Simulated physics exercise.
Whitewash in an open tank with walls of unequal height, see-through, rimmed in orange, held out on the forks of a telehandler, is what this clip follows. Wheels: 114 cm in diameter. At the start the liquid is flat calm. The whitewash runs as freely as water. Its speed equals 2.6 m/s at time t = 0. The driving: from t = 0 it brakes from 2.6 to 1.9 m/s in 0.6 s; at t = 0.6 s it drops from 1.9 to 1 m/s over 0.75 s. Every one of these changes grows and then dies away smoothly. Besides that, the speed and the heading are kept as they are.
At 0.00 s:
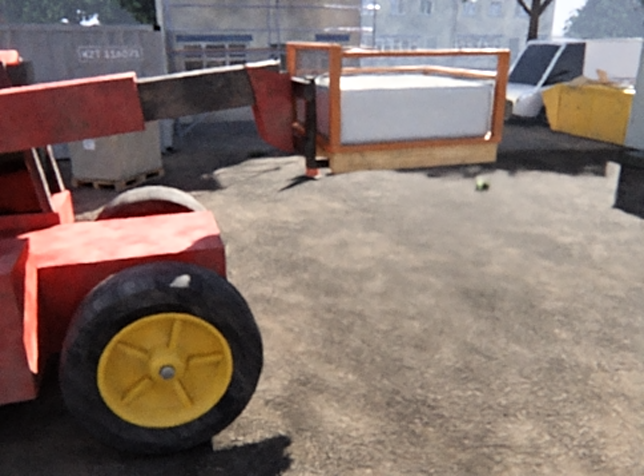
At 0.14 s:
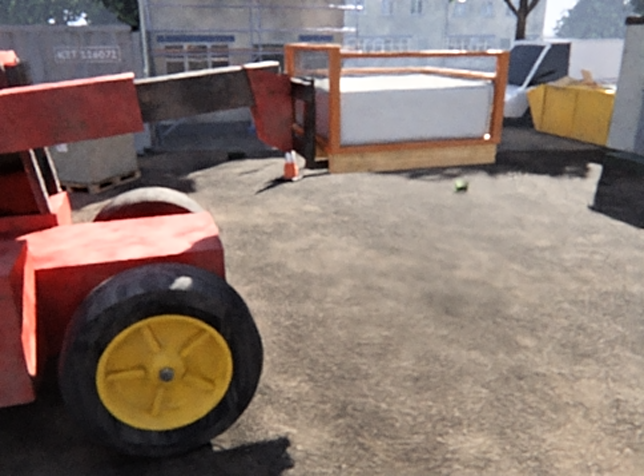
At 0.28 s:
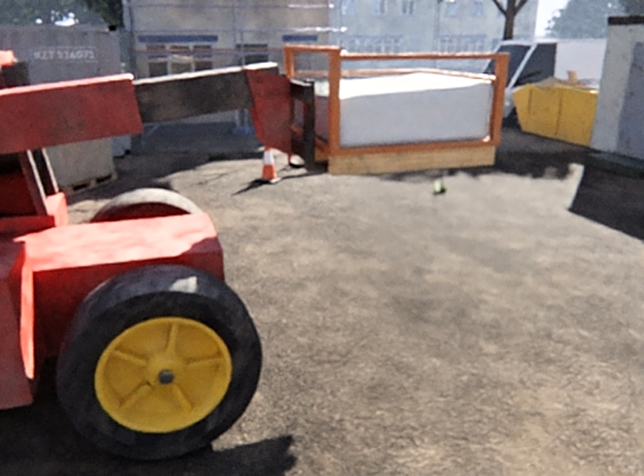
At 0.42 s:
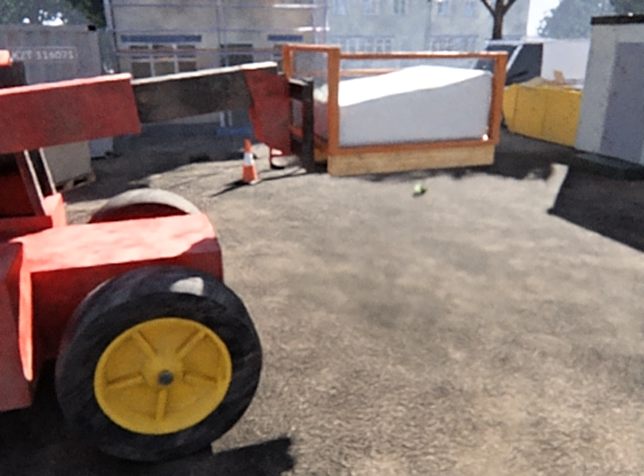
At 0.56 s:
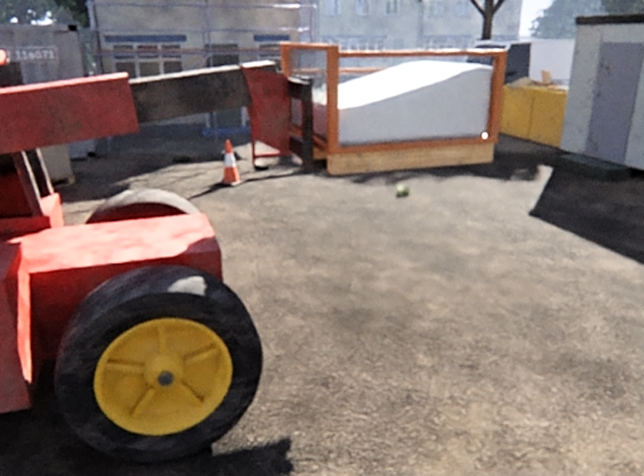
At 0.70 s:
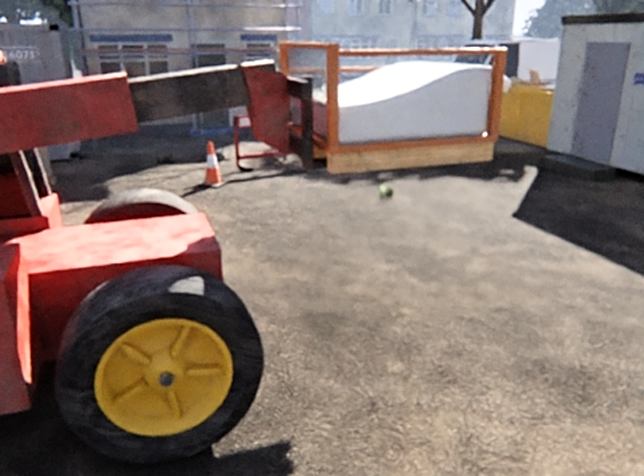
In a sunlit yard with containers and a traffic cone, a red telehandler holds out a see-through, orange-rimmed tank of whitewash lying flat, while the background slides gradually left. The whitewash then sinks at the back and climbs towards the front, on the right, its slope steepening into a curved swell.
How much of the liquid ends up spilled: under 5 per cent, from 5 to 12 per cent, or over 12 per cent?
Under 5 per cent.
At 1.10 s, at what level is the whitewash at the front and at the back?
I'd say some 40 centimetres in front and some 28 centimetres behind.
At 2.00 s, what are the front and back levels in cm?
Level: ~ 32 cm in front; 38 cm behind.
By 1.10 s front 40 cm, middle 36 cm, back 28 cm above the floor; the loss stands at 2 per cent, over the front.
By 1.50 s front 34 cm, middle 36 cm, back 35 cm above the floor; the loss stands at 3 per cent, over the front.
By 2.00 s front 32 cm, middle 35 cm, back 39 cm above the floor; the loss stands at 3 per cent, over the front.
By 4.34 s the loss stands at 3 per cent, over the front, 13 of 419 litres.
